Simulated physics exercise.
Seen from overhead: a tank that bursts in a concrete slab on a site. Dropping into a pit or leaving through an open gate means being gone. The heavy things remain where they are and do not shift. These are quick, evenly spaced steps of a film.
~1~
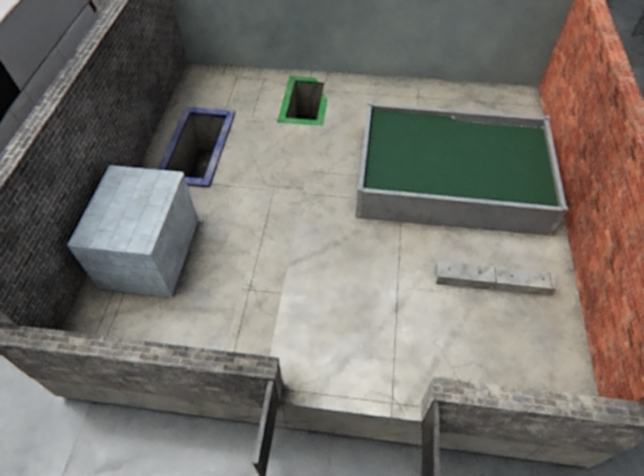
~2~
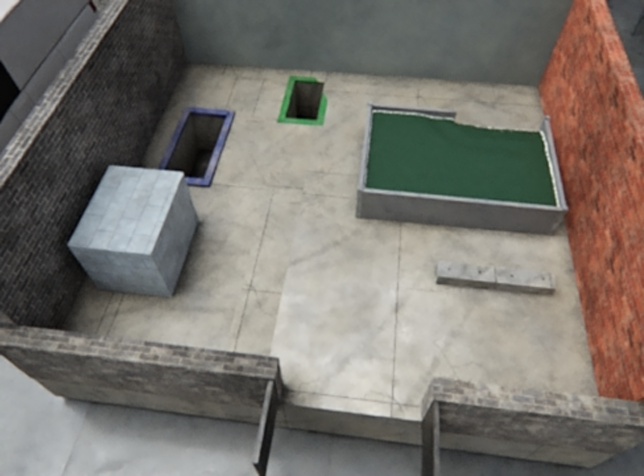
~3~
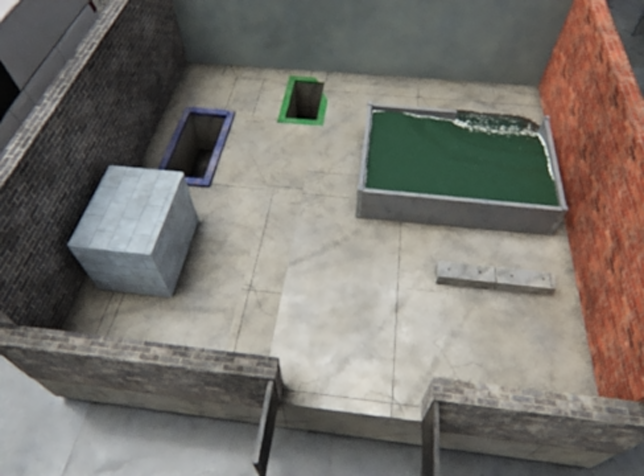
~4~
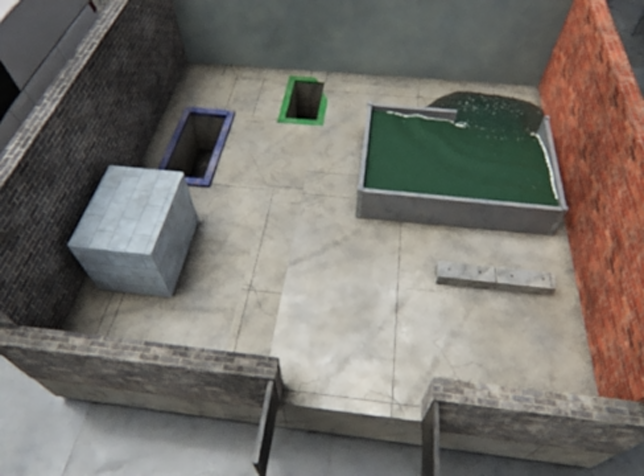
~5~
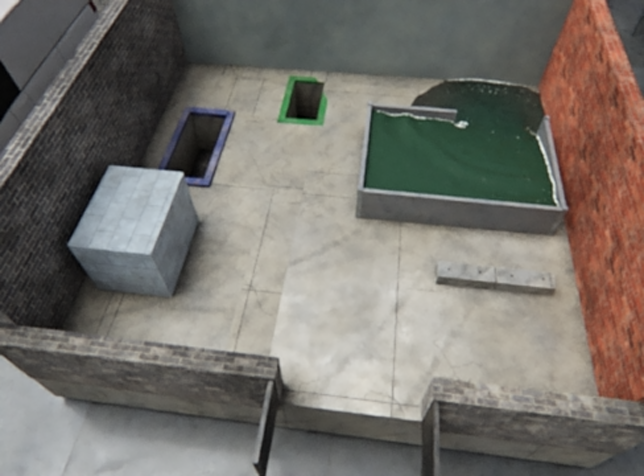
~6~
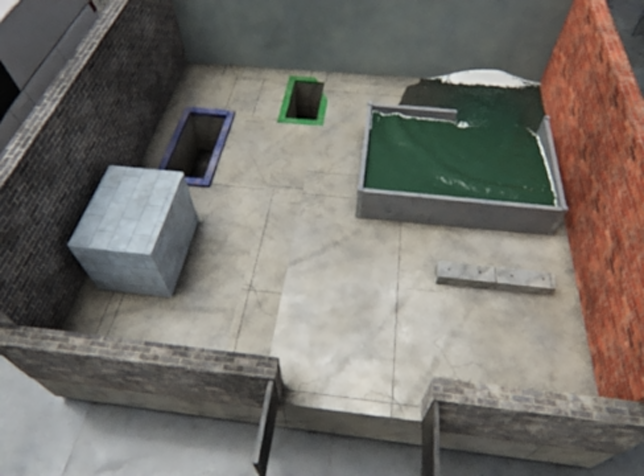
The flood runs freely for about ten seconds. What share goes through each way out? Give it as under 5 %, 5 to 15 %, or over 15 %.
In the end the gate fails to reach five per cent, the blue pit fails to reach five per cent, the green pit passes fifteen per cent.
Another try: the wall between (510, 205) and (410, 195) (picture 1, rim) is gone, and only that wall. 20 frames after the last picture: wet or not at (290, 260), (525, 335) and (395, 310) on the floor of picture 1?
Going point by point: Waterlogged, waterlogged, waterlogged.
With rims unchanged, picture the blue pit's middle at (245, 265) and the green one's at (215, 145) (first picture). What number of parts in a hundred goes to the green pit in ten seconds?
So the green pit ends up with 20 in a hundred.
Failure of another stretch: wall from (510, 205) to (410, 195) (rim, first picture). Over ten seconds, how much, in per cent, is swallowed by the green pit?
Share to the green pit: 2 in a hundred.
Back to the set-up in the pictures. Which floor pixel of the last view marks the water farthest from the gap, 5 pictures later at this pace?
Estimated pixel: (357, 79).
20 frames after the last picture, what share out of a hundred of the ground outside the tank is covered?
Some 30 per cent.
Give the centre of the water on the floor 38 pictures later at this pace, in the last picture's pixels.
My pick is pixel (424, 158).
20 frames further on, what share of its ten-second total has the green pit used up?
About 20 %.
A moment on, water covers 10 % of the floor; the gate 0 %, the blue pit 0 %, the green pit 0 %.
Next, water covers 15 % of the floor; the gate 0 %, the blue pit 0 %, the green pit 1 %.
Then, water covers 30 % of the floor; the gate 0 %, the blue pit 0 %, the green pit 8 %.
Later, water covers 50 % of the floor; the gate 0 %, the blue pit 1 %, the green pit 23 %.
In the end, water covers 70 % of the floor; the gate 0 %, the blue pit 2 %, the green pit 36 %.
